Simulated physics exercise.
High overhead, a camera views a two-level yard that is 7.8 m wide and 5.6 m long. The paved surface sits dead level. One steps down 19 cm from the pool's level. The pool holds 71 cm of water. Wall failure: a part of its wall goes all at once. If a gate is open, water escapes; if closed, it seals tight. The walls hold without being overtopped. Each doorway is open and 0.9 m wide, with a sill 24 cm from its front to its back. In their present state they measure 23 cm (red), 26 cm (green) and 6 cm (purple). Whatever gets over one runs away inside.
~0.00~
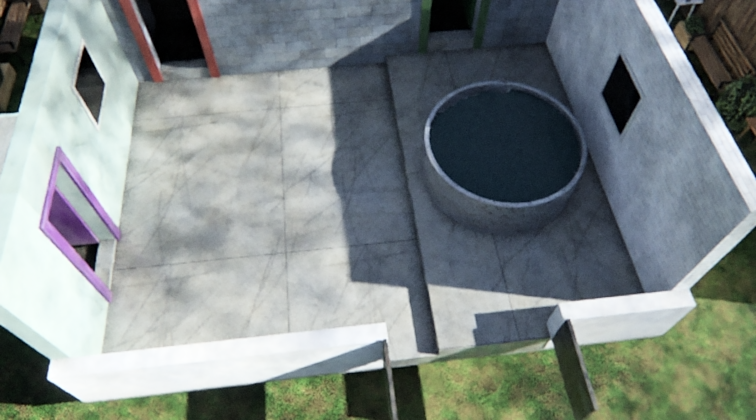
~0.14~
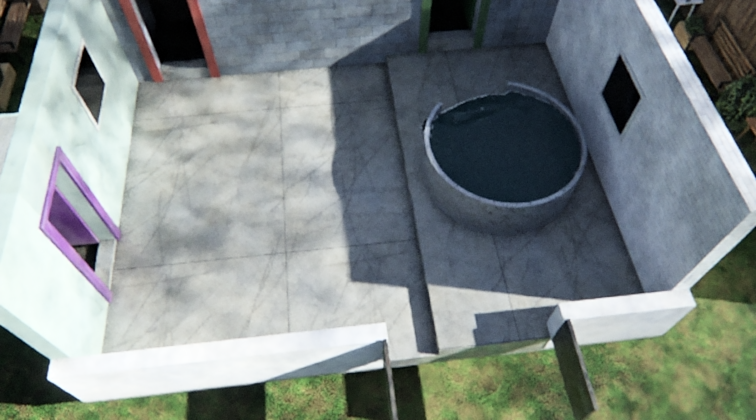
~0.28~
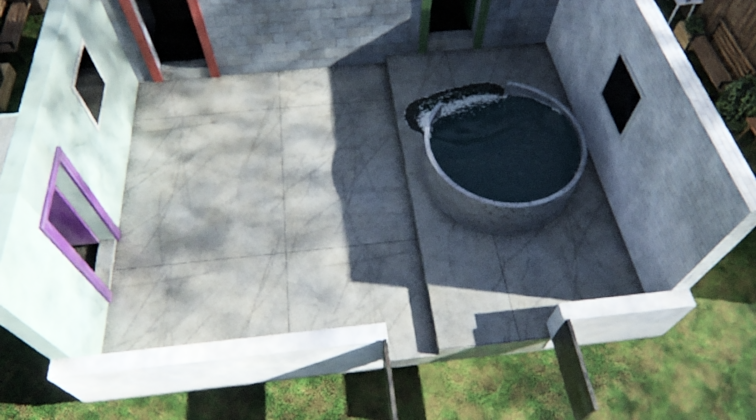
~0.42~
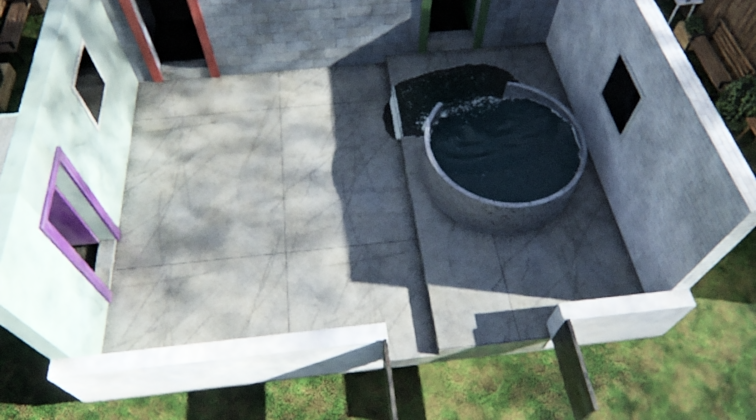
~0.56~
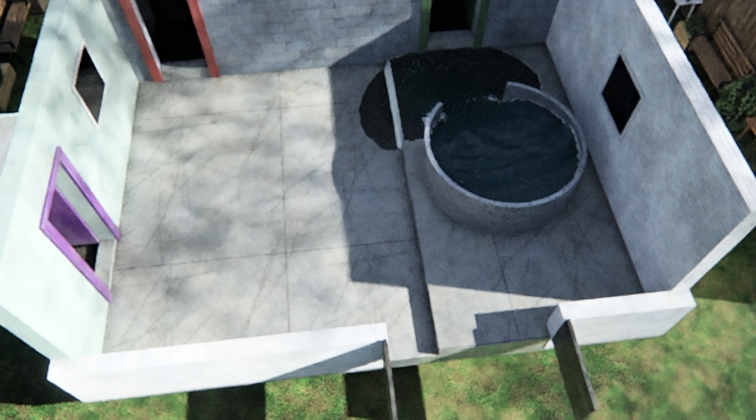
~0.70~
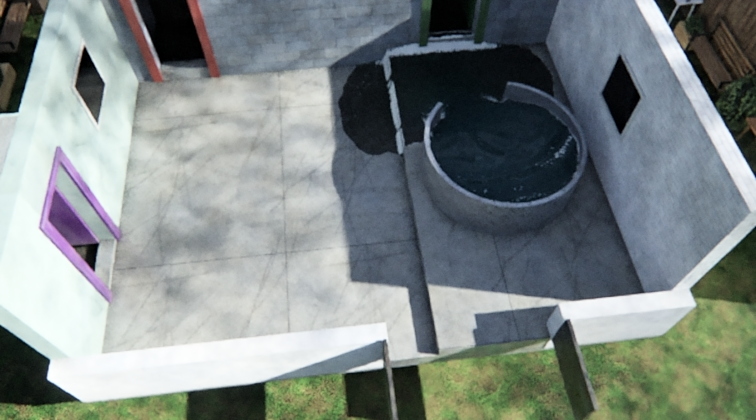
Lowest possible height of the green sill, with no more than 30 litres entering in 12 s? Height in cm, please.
I would say 35 cm.
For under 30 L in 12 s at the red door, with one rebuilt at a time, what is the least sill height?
Red door - some 11.0 centimetres.
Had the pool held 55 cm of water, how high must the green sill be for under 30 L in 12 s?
Minimum height: Approx. 26 cm.
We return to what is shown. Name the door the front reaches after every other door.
That's the purple door, which comes last.
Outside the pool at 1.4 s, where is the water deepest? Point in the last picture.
At about (443, 51).
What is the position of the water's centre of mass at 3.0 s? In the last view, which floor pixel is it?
The balance point sits at roughly (421, 118).
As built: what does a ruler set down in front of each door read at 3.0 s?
Red door 7 cm, green door 27 cm, purple door 0 cm.
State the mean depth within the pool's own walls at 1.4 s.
The mean depth is about 47 cm.
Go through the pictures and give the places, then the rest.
In the first picture, still water, 71 cm deep, in the pool at (504, 143); the green door at (455, 7) is dry.
In the second picture, water pours out on the far side and has run 0.3 m, to a hidden place; about 9 cm deep outside, 71 cm at the back.
In the third picture, the front is at (416, 105), 0.7 m from the gap on the far side; 1.2 m2 of floor is wet, 71 cm left at the back.
In the fourth picture, the gap is on the far side, the front 1.3 m out at (405, 84); the back of the pool holds 71 cm.
In the fifth picture, water pours out on the far side and has run 1.9 m, to (389, 64); about 5 cm deep outside, 71 cm at the back.
In the sixth picture, water pours out on the far side and has run 2.3 m, to (362, 65); about 5 cm deep outside, 67 cm at the back; water is at the green door at (455, 7).
After 1.4 s water covers 20 % of the floor, deepest (44 cm) near (443, 51); 42 cm at the green door, 26 litres in over its 26 cm sill.
After 3.0 s water covers 40 % of the floor, deepest (32 cm) near (149, 82); 27 cm at the green door, 110 litres in over its 26 cm sill.
After 12.0 s water covers 95 % of the floor, deepest (12 cm) near (361, 347); 7 cm at the green door, 114 litres in over its 26 cm sill.
At the green door as built, the water arrived by 0.6 s and peaked near 42 cm at 1.4 s.
Run again over the same 12 s with other heights there, 66 litres in over 30 cm, 6 litres over 40.5 cm. The limit of 30 litres is kept from about 35 cm up.
